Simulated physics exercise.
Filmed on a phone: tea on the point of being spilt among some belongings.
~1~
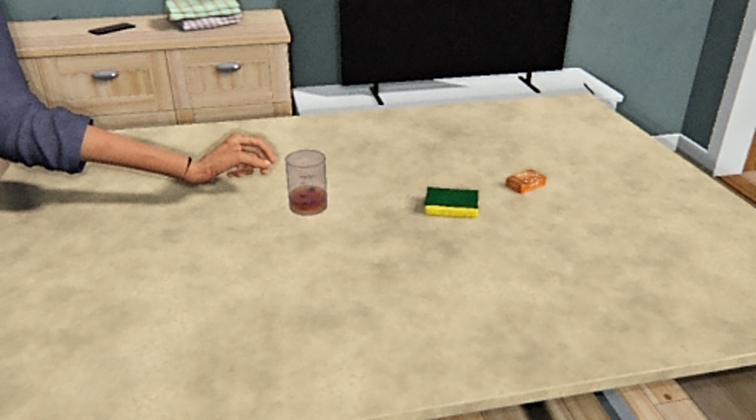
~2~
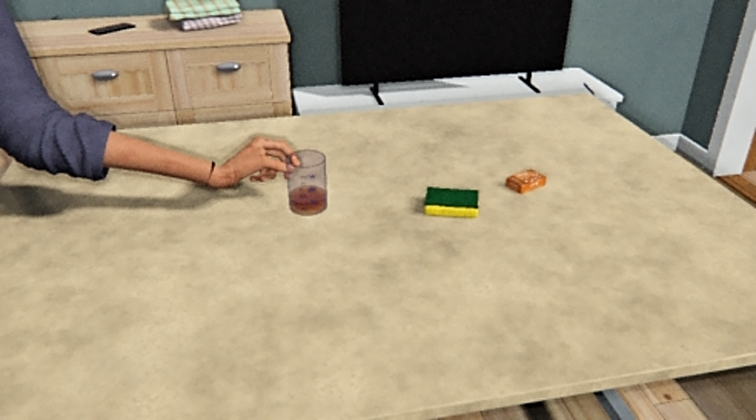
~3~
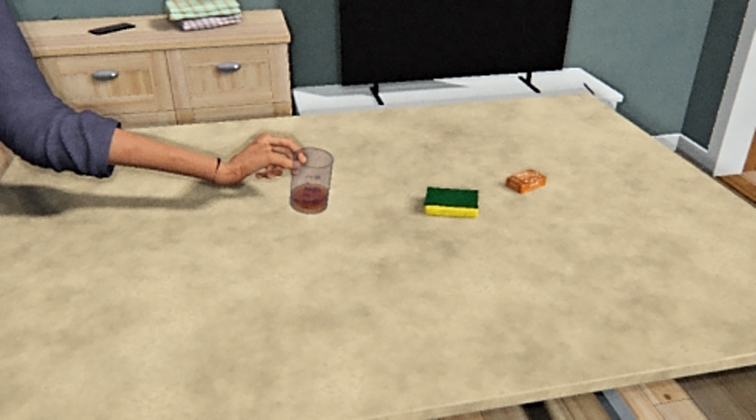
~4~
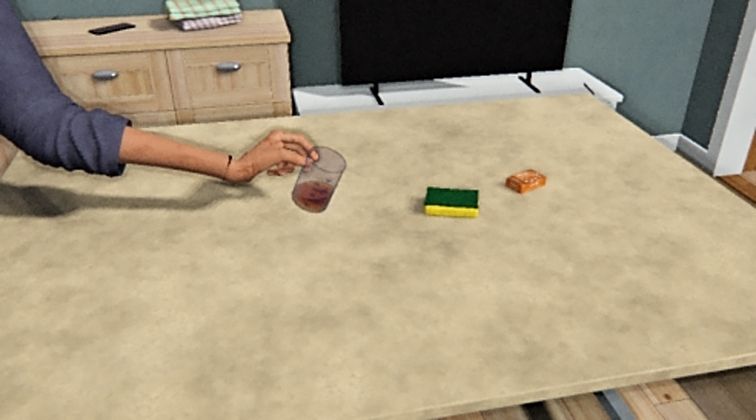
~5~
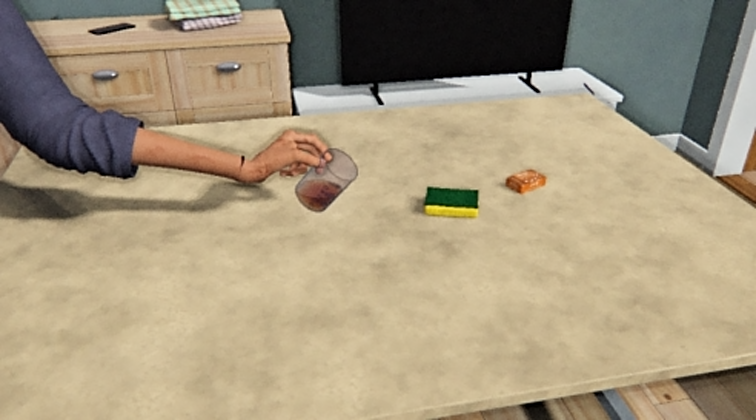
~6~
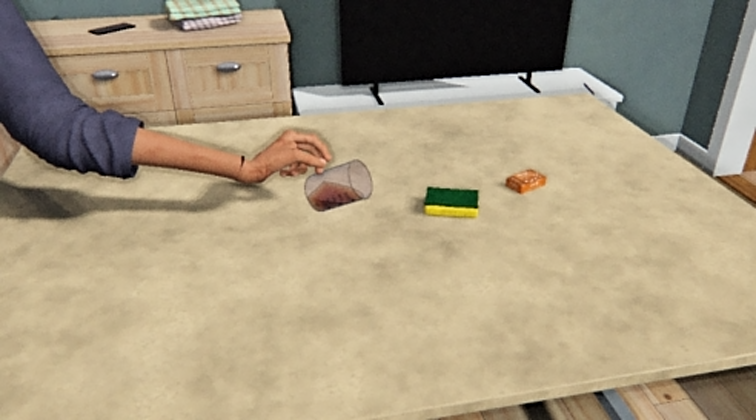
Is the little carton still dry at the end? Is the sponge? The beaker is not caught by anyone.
The little carton: Yes, still dry. The sponge: No, it is wet.
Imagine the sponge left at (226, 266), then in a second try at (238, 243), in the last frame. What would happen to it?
Try one: No contact. Try two: No contact.
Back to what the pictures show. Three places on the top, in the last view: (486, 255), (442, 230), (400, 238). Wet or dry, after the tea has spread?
First spot: Touched; second: Touched; third: Touched.
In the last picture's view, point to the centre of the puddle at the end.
(491, 246).
Shortly, the puddle covers about as much as a plate; the little carton is still dry; the sponge is soaking at its edge.
At the finish, the puddle covers about as much as a plate; the little carton is still dry; the sponge is soaking at its edge.
